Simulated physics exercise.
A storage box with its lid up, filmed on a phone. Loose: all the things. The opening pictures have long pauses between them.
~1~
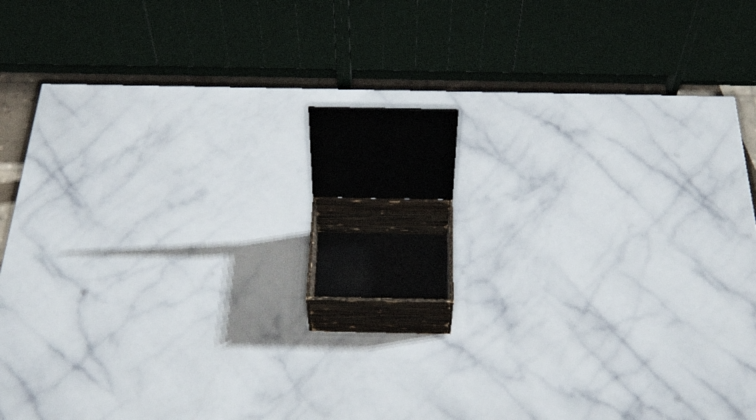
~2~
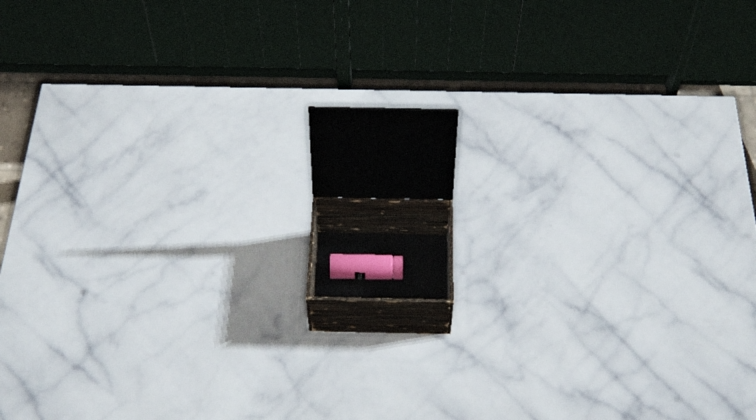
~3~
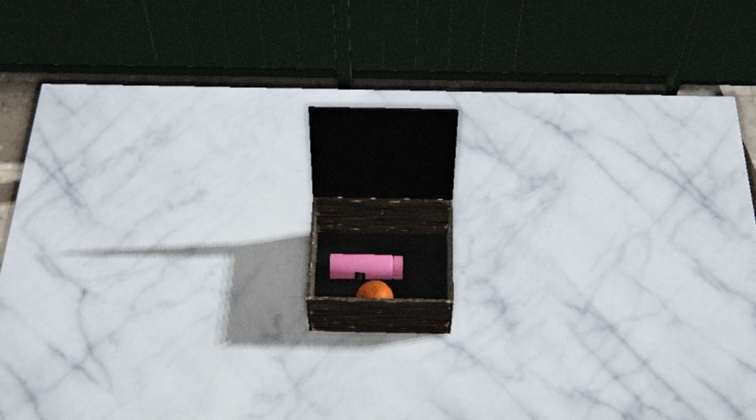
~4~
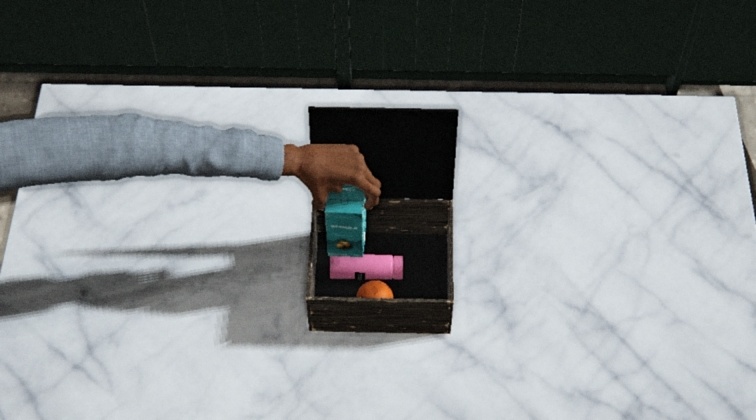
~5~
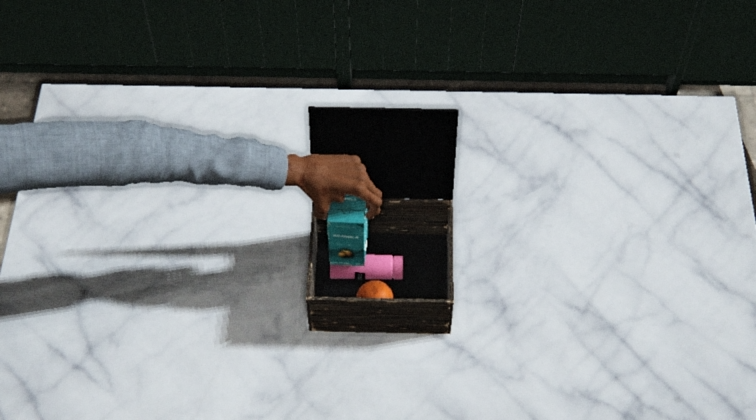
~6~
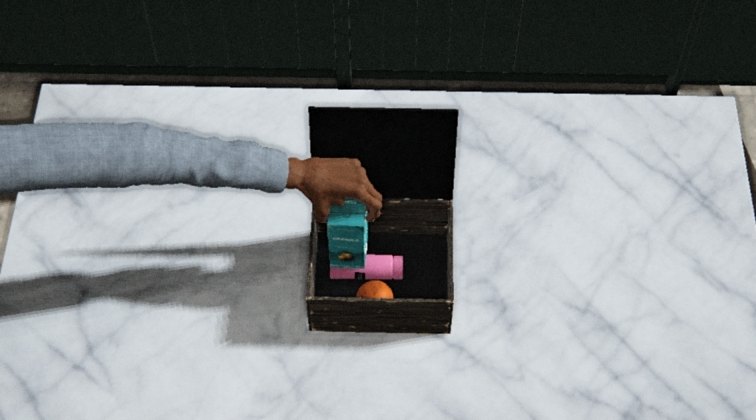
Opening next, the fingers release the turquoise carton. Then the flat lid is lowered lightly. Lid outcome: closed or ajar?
Lid lifted.
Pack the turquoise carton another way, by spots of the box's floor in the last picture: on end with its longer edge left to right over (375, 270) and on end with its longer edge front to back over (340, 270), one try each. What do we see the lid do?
On the first try the lid stays partly open, and on the second it stays partly open.
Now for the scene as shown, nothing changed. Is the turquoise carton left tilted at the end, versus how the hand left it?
Looking at the last picture, it sits at an angle.
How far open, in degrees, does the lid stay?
Around 90 degrees.
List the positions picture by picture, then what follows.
The last thing is not in view yet, in the first frame.
The last thing is not in view yet; pink shaker (367, 267), in the second frame.
The last thing is not in view yet; pink shaker (367, 267), in the third frame.
Coming down; turquoise carton (346, 219); pink shaker (367, 267), in the fourth frame.
Coming down; turquoise carton (348, 228); pink shaker (367, 267), in the fifth frame.
Put in, still held; turquoise carton (348, 231); pink shaker (367, 267), in the sixth frame.
Then, 0.30 s after the last picture, turquoise carton tipped 41° from how it was near (351, 232); pink shaker rolled a little.
Then, 1.60 s after the last picture, lid 85° above the rim; turquoise carton tipped 38° from how it was near (349, 232); pink shaker rolled a little.
Then, 4.00 s after the last picture, lid 90° above the rim; turquoise carton tipped 37° from how it was near (348, 233); pink shaker rolled a little.
At rest, lid 88° above the rim; tipped over in the box, turquoise carton; the other 2 in place. Seen from the same camera at the end, turquoise carton near (347, 234).
